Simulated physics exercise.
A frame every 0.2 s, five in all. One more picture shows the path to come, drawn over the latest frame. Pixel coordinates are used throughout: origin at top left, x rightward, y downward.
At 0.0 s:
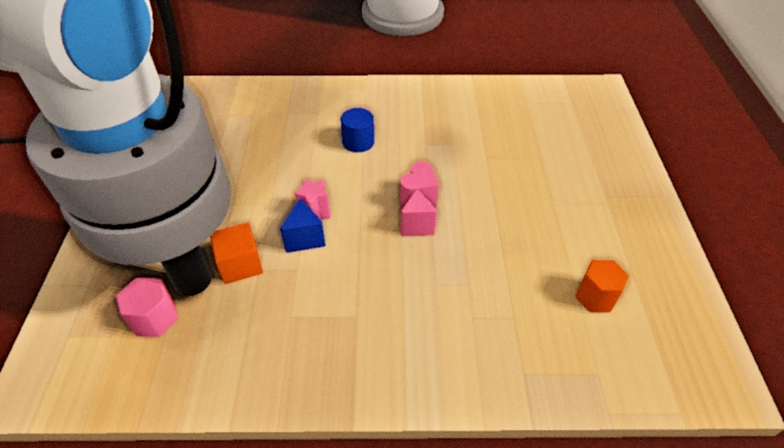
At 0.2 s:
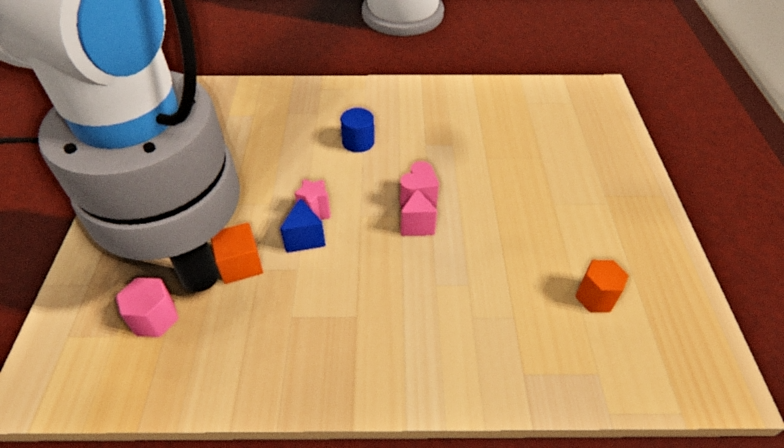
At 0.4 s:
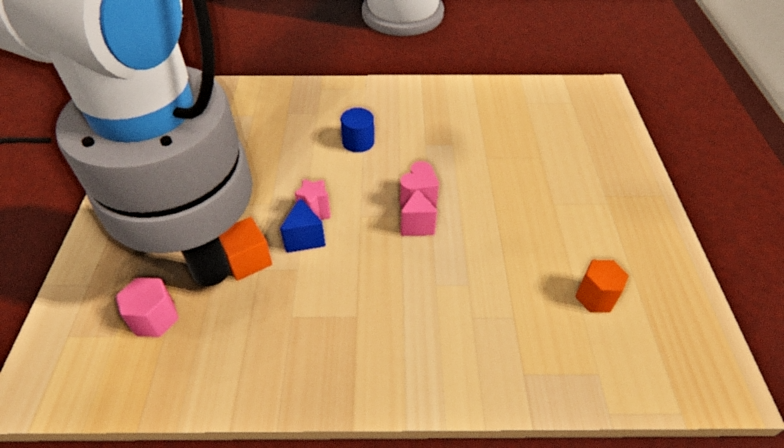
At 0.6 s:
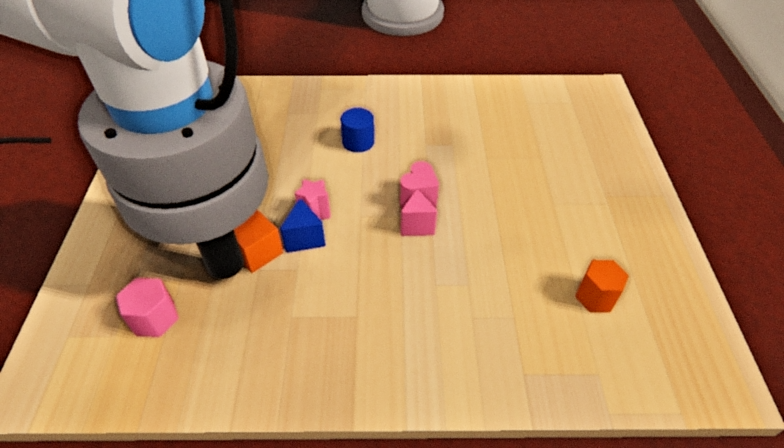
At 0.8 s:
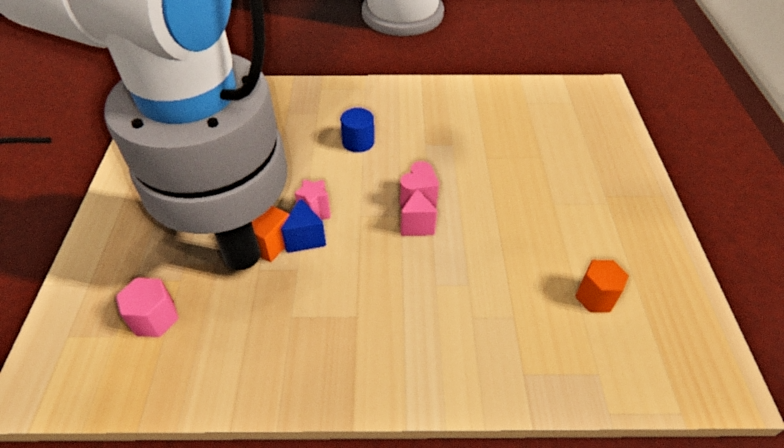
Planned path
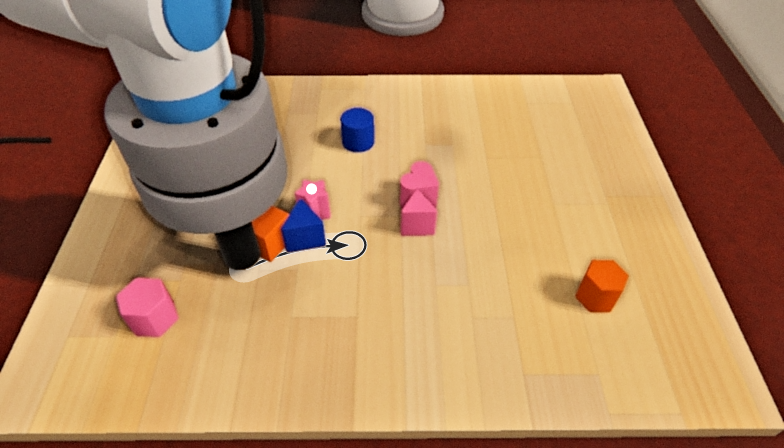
The robot arm's black stick pushes the orange cube right, up against the blue triangular block.
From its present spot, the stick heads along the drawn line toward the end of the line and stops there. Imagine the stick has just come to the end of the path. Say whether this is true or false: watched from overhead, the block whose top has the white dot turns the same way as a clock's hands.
That is true.
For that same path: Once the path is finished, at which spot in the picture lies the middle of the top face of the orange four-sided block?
By then it is at (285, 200).
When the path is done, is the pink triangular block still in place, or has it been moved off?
It stays put.
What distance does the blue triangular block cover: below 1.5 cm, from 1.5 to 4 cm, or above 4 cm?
It goes a long way, over 4 cm.
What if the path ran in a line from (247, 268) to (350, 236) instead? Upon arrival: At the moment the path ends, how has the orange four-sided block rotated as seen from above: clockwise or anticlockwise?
The answer is counter-clockwise.
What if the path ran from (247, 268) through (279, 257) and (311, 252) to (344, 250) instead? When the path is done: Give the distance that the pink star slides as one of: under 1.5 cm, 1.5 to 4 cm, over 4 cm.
Answer: Less than 1.5 cm.
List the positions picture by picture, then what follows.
Stick tip (193, 281); block tops, orange four-sided block (232, 241); blue triangular block (301, 216); pink star (312, 189); pink triangular block (419, 203), in the first picture.
Stick (201, 277); blocks unchanged, in the second picture.
Stick (212, 272); orange four-sided block (240, 236), in the third picture.
Stick (226, 265); orange four-sided block (250, 228), in the fourth picture.
Stick (243, 257); orange four-sided block (262, 218); blue triangular block (301, 216); pink star (312, 189); pink triangular block (419, 203), in the fifth picture.
Path on the board, from (247, 268) through (297, 250) to (349, 245); the dot is on the pink star.
The first path, step by step. Halfway along, stick (295, 239); orange four-sided block (285, 200), turned 40° anticlockwise; blue triangular block (320, 210), turned 35° anticlockwise; pink star (315, 183), turned 30° clockwise.
At the end, stick (348, 234); orange four-sided block (285, 200), turned 45° anticlockwise; blue triangular block (352, 199), turned 105° anticlockwise; pink star (315, 183), turned 30° clockwise; pink triangular block in place.
